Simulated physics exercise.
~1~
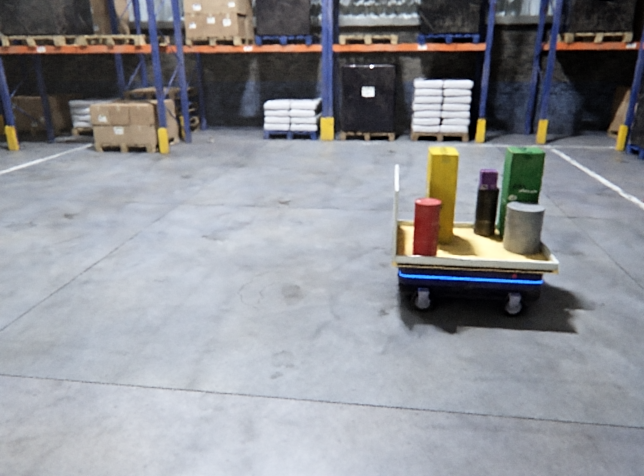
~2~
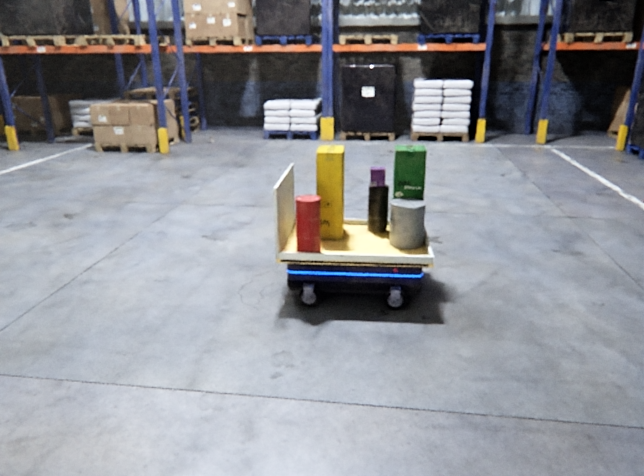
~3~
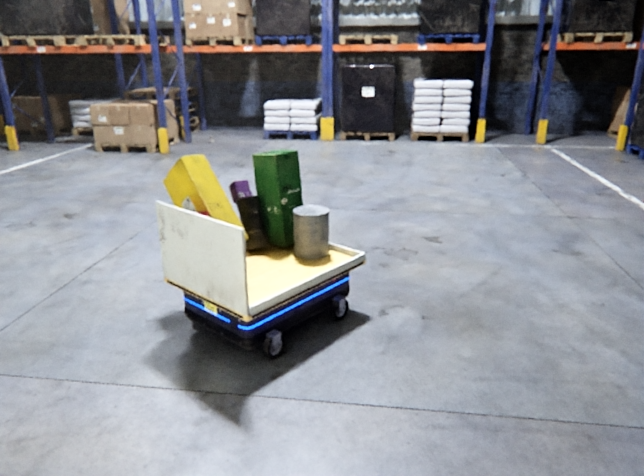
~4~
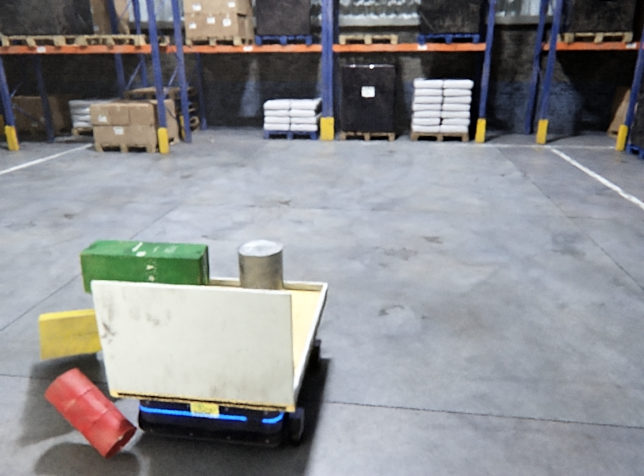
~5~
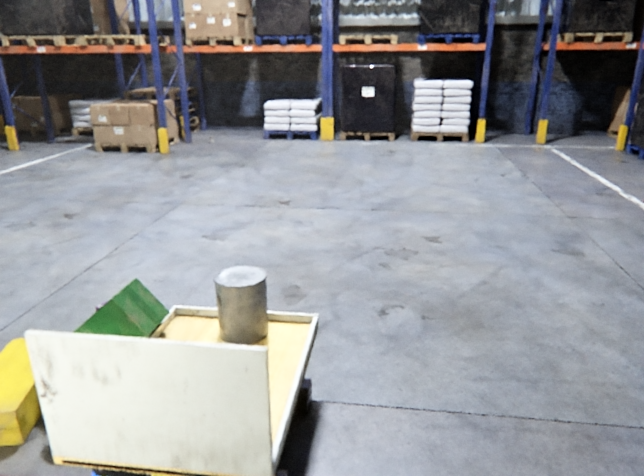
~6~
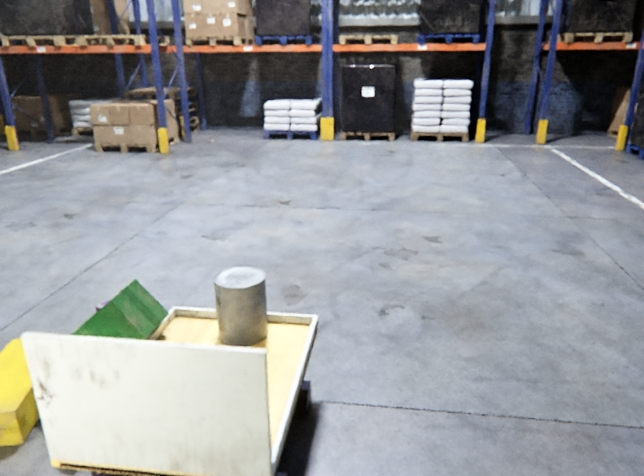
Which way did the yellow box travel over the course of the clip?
The yellow box moved to the left, riding on the cart at first and then toppling off it.
